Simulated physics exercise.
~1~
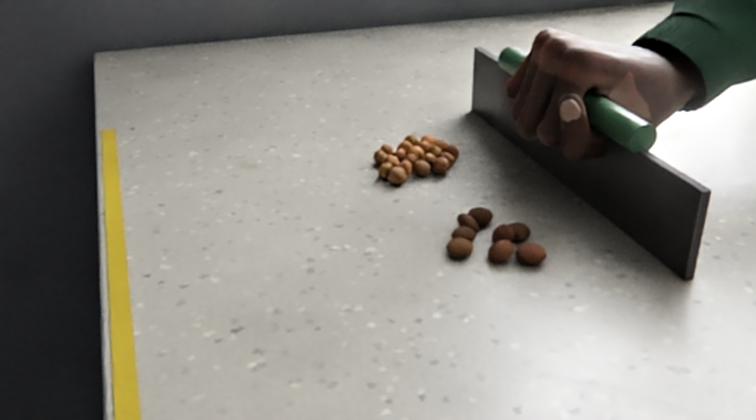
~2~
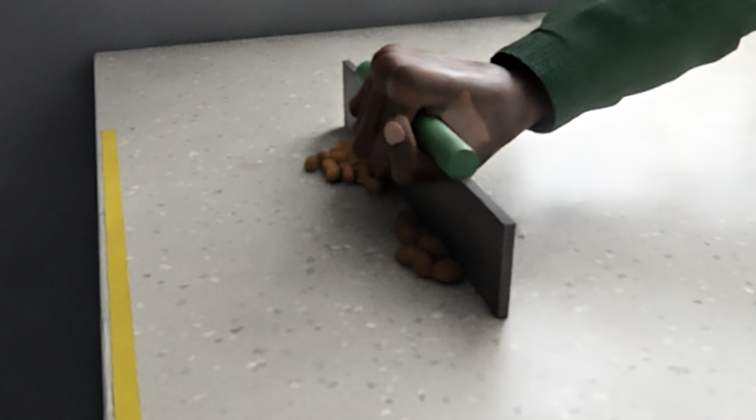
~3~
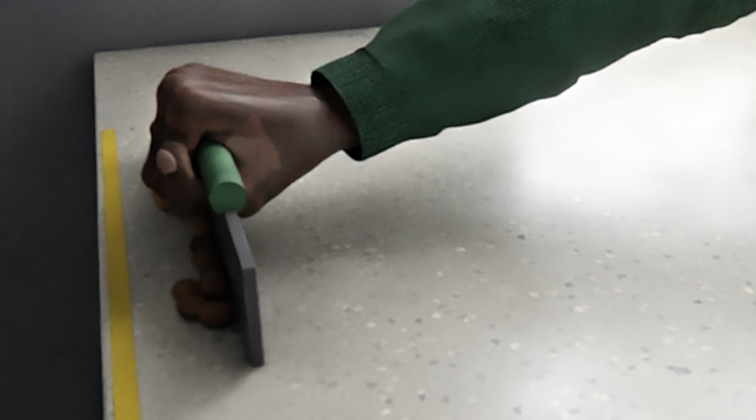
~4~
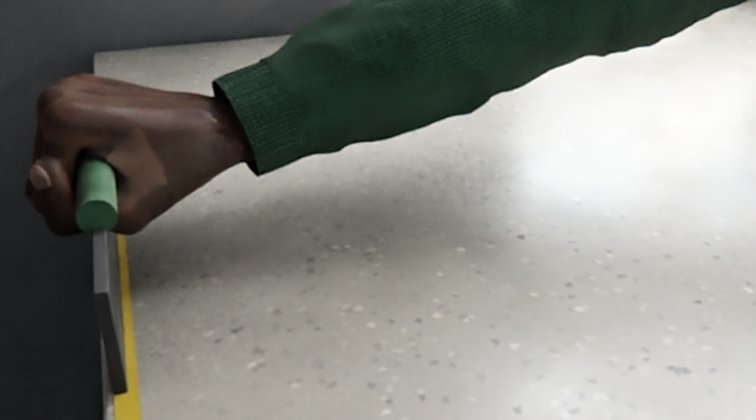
Hand in green sleeve pushing two small piles of brown nuts leftward with a scraper, clearing them off the speckled table's edge.
